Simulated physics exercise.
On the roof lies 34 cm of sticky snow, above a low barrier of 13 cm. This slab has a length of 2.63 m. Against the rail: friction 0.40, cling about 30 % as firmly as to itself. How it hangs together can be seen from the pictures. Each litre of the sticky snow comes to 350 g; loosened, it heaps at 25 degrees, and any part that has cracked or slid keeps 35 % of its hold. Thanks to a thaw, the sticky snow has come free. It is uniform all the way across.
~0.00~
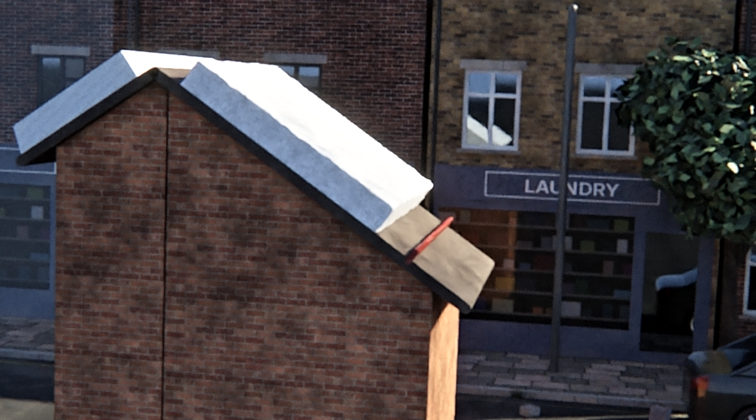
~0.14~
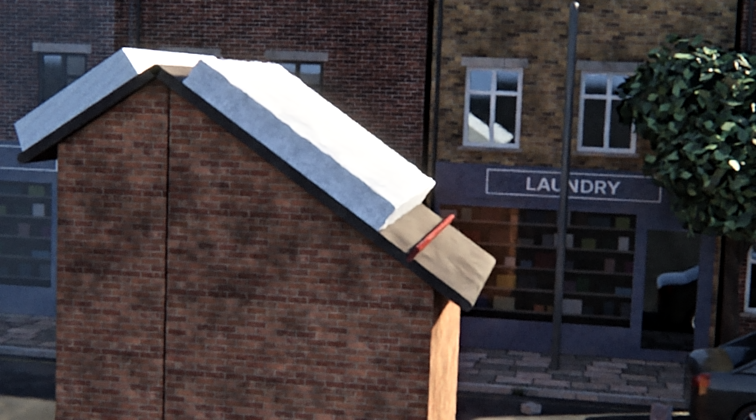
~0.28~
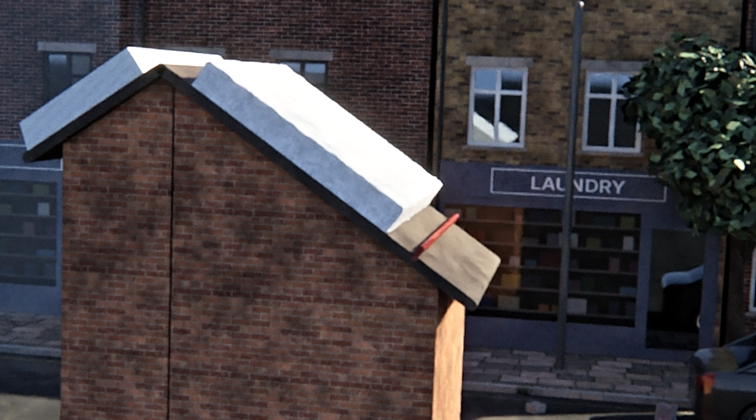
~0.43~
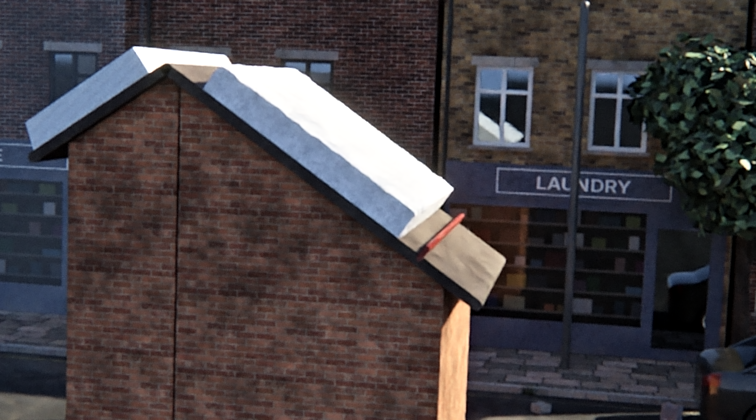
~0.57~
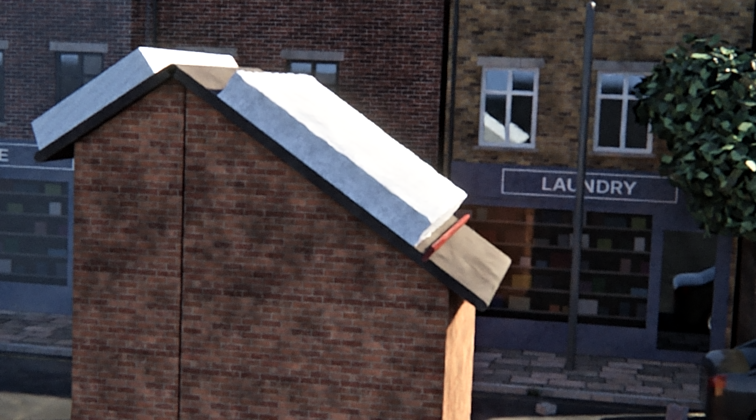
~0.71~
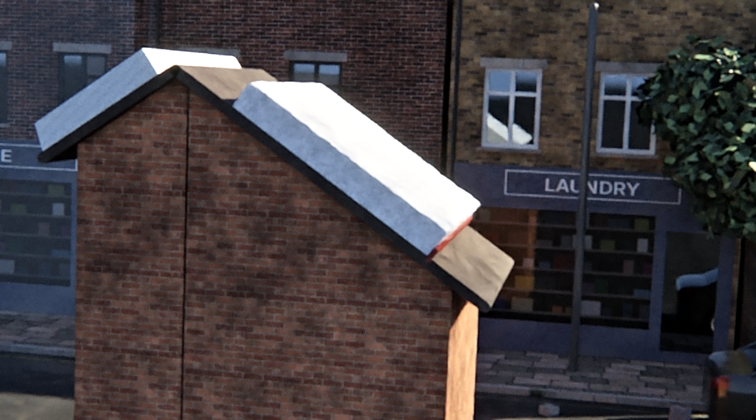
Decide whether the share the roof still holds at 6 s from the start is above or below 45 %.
It ends up greater than 45 %.
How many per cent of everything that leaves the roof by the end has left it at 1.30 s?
I'd put it near 10 per cent.
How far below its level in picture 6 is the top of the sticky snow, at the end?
I'd put it at something like 0.6 m.
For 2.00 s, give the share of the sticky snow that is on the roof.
That share is about 75 %.
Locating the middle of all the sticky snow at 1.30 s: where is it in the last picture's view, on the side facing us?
You'll find it around (388, 205).
By 1.30 s, 97 % of the snow is on the roof.
By 2.00 s, 77 % of the snow is on the roof.
By 2.70 s, 68 % of the snow is on the roof.
By 3.40 s, 61 % of the snow is on the roof.
By 6.00 s, at the end, 61 % of the snow is on the roof.
